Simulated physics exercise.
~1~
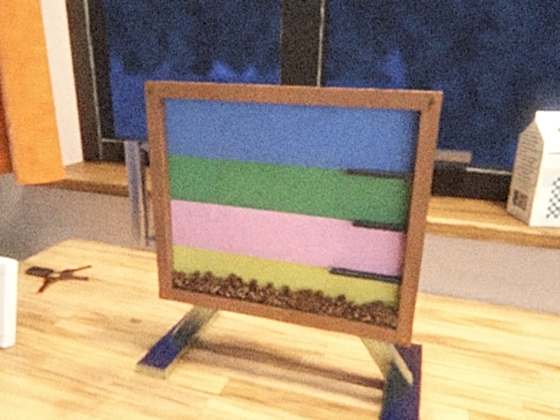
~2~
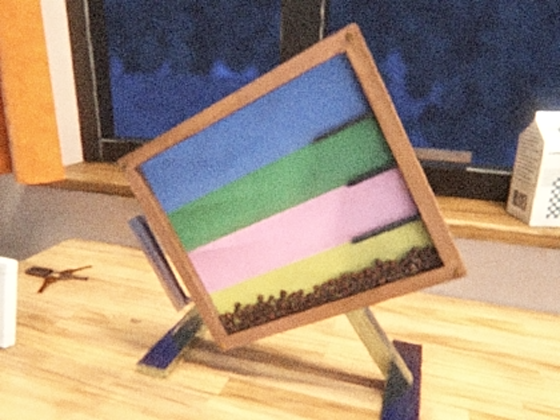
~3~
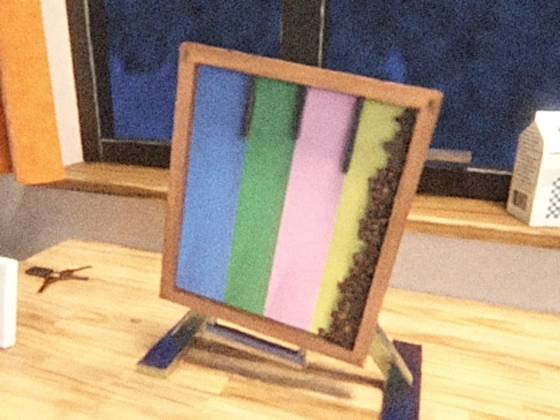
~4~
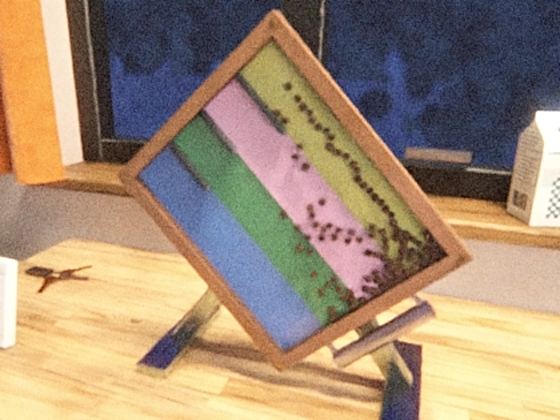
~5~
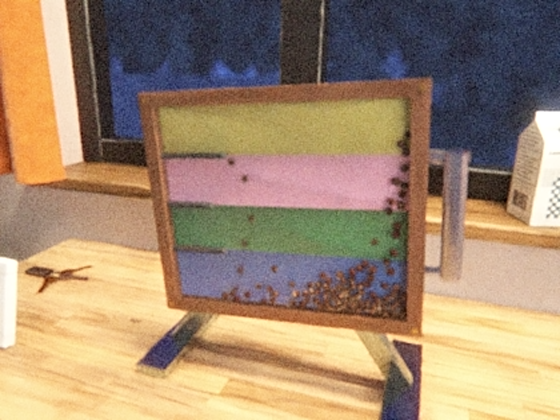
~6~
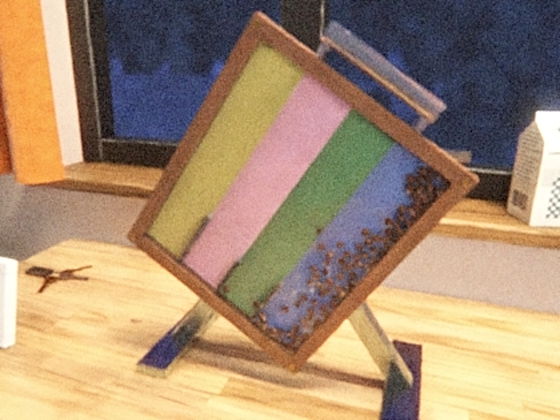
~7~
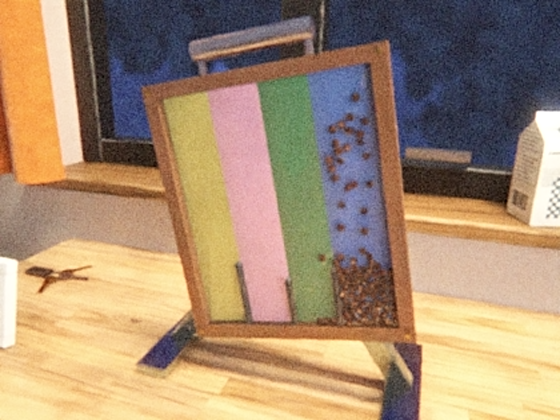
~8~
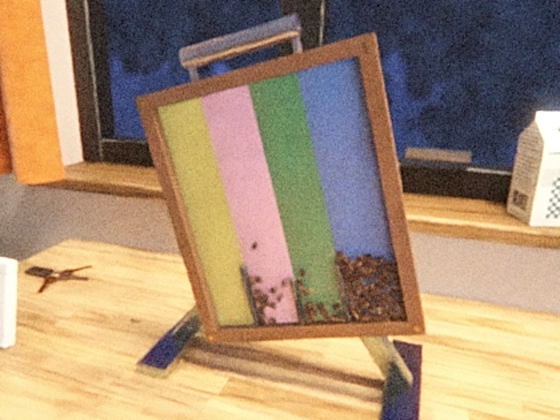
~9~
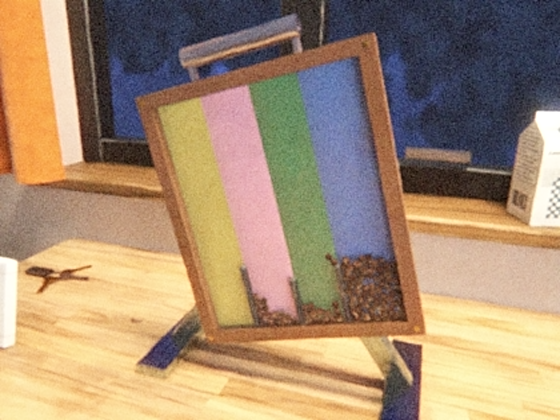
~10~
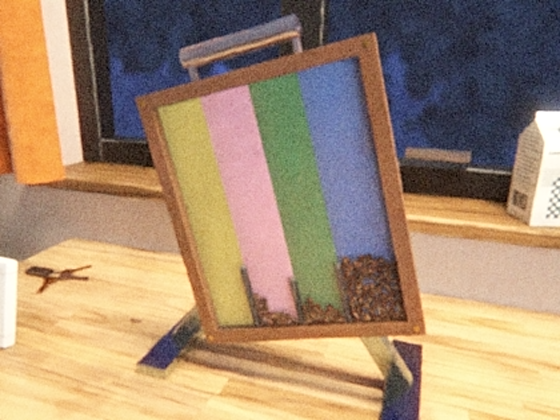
The footage shows a framed box with blue, green, pink and yellow strips turning anticlockwise on a stand, its small dark pellets sliding and tumbling across the strips until it stops tilted on its side, most pellets resting in blue, with smaller piles in green and pink.
